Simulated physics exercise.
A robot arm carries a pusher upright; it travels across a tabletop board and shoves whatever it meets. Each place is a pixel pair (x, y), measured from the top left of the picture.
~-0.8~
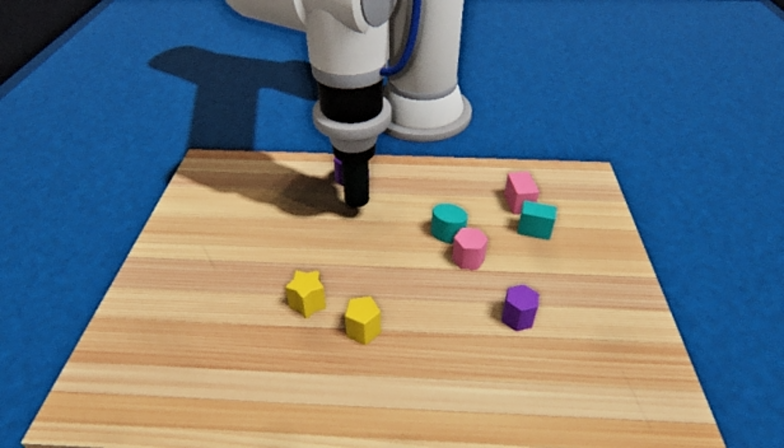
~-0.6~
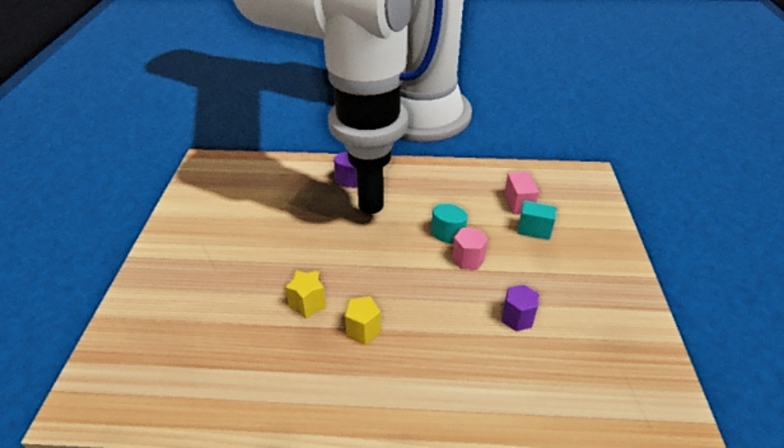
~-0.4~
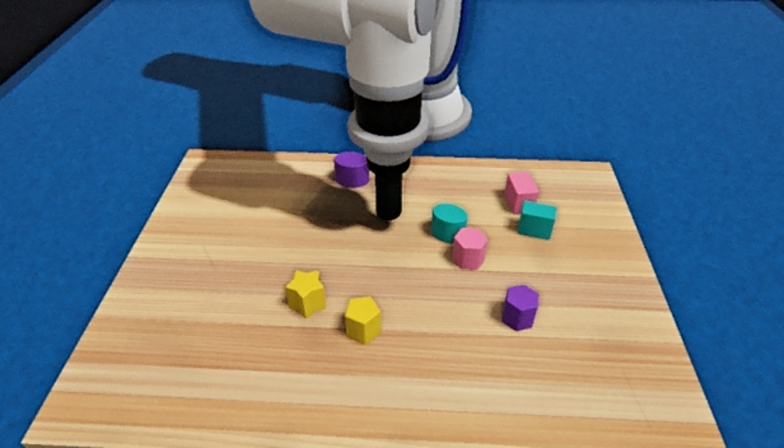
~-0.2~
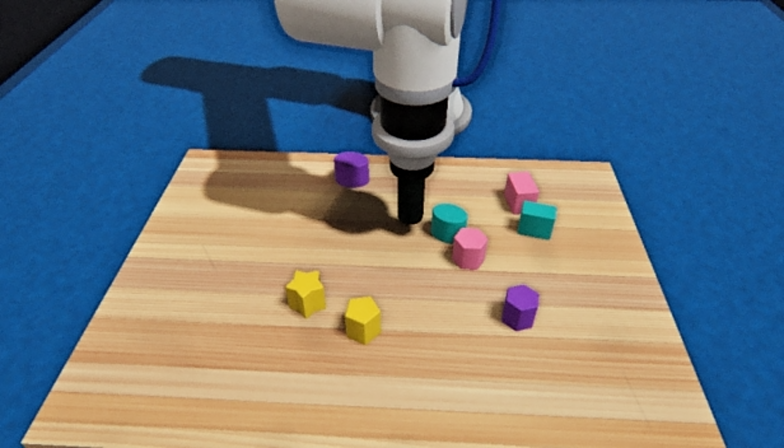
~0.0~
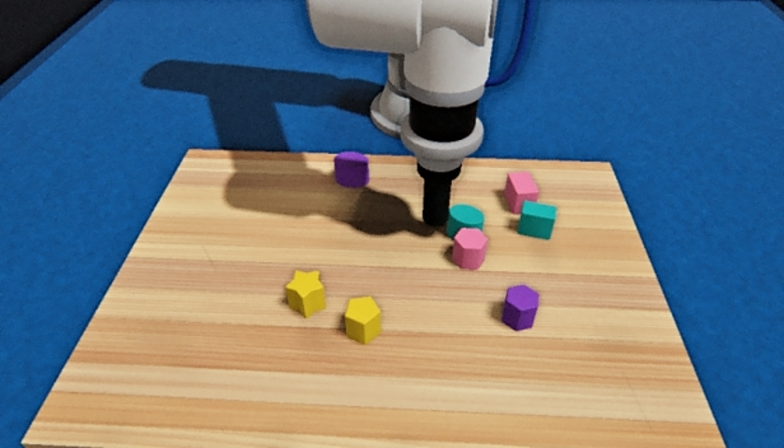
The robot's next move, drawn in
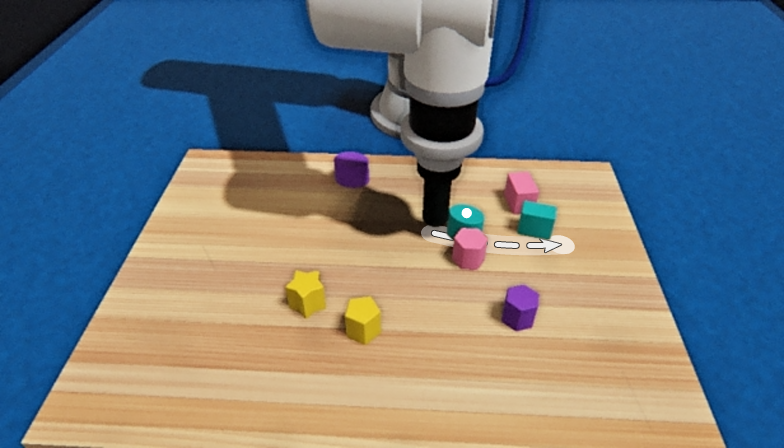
The clip shows a robot arm with a black pusher moving rightward over a wooden board scattered with small colored blocks, then nudging a turquoise elliptical block slightly to the right, beside a pink hexagonal one, while the other blocks stay still.
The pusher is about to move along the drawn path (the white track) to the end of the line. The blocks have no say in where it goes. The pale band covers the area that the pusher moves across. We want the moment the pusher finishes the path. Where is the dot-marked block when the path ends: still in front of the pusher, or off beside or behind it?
It is driven along in front.
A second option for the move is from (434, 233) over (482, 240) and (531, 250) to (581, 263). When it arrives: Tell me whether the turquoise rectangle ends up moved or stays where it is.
Once the pusher is done, the turquoise rectangle is in a new spot.
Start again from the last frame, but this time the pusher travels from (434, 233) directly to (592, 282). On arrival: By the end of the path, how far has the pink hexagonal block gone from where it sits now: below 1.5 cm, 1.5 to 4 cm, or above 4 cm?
My answer is that it shifts 1.5 to 4 cm.
The line goes from (434, 233) over (497, 244) to (561, 245); the dot is on the turquoise elliptical block.
The first path, step by step. One third of the way, pusher at (478, 228); turquoise elliptical block at (510, 218), turned 20° anticlockwise; pink hexagonal block at (475, 239), turned 15° clockwise.
Two thirds of the way, pusher at (522, 232); turquoise elliptical block at (551, 216), turned 45° anticlockwise; pink hexagonal block at (475, 239), turned 15° clockwise; turquoise rectangle at (561, 201).
At the end, pusher at (565, 231); turquoise elliptical block at (584, 208), turned 85° anticlockwise; pink hexagonal block at (475, 239), turned 15° clockwise; pink rectangle unmoved; turquoise rectangle at (569, 193), turned 40° anticlockwise.
